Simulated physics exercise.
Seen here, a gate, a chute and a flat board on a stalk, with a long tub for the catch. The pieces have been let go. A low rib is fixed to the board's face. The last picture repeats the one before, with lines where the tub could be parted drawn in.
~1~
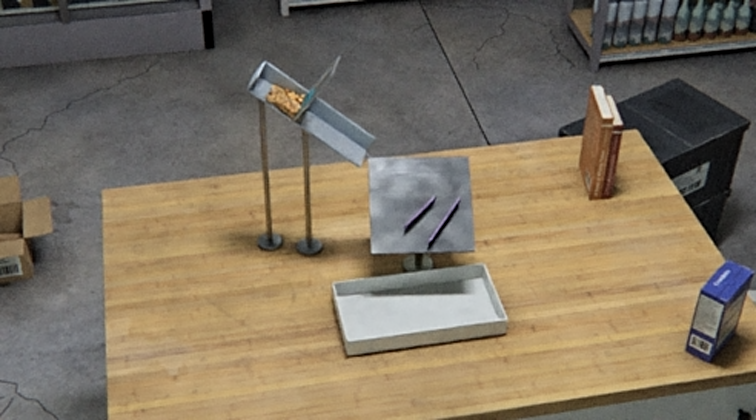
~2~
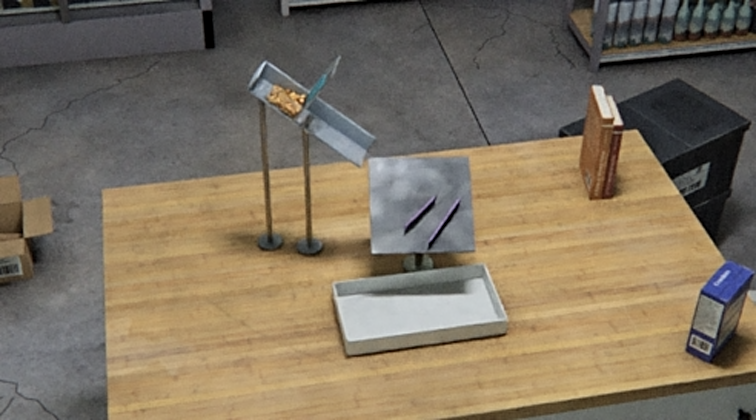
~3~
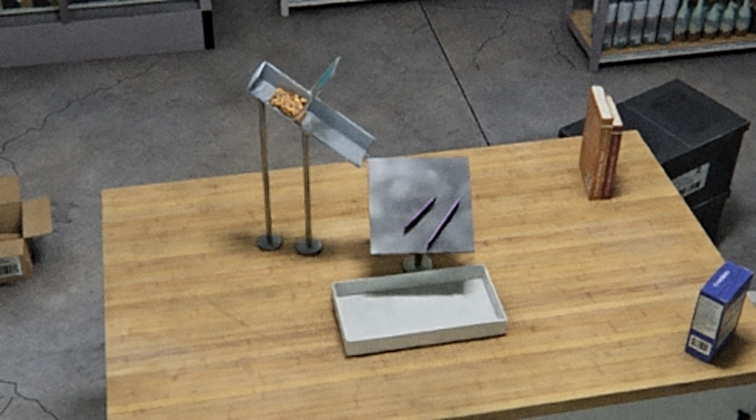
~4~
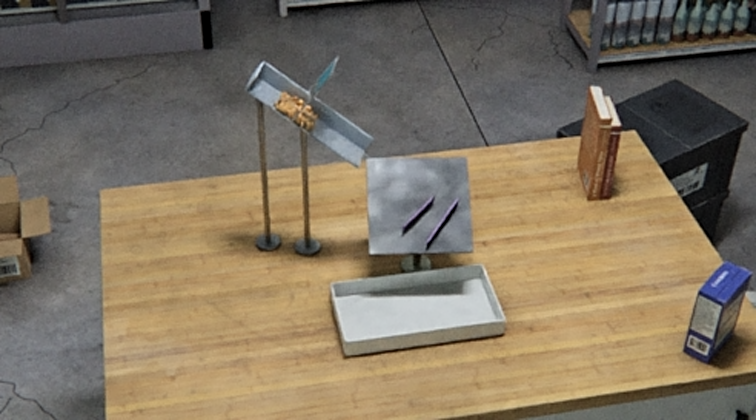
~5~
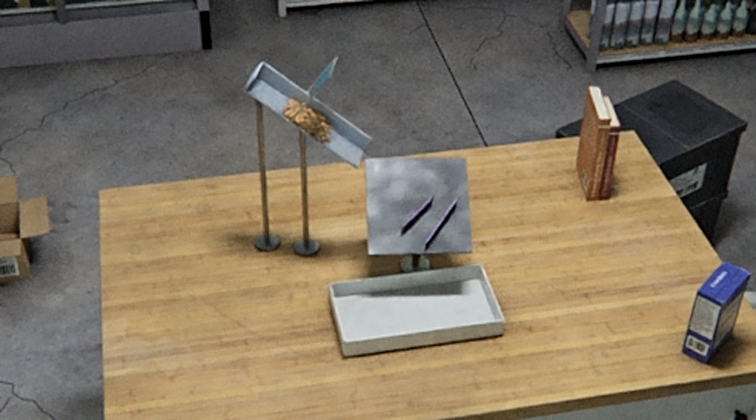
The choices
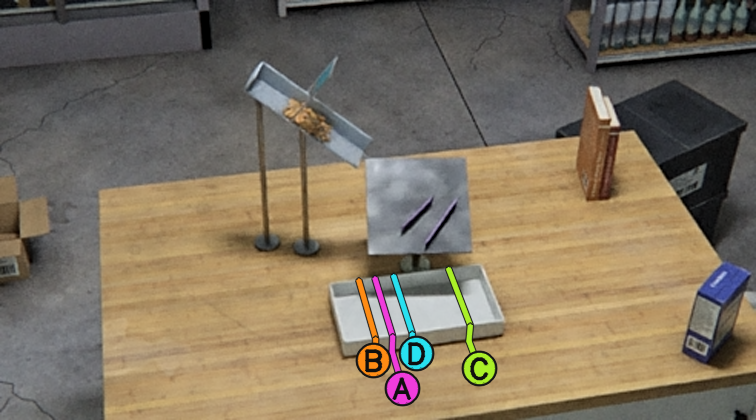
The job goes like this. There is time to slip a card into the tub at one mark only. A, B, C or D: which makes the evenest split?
The best line is A.
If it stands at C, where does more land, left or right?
The left side.
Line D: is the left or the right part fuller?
Left.
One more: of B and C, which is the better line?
The answer is B.
On the marked copy, line A crosses the front rim at (392, 335); line B crosses the front rim at (375, 337); line C crosses the front rim at (470, 324); line D crosses the front rim at (412, 332).
For line A, of what is caught, close to half on the left of the divider, close to half on the right.
For line B, of what is caught, close to a quarter on the left of the divider, the bulk on the right.
For line C, of what is caught, all but a few on the left of the divider, a small share on the right.
For line D, of what is caught, the bulk on the left of the divider, a small share on the right.
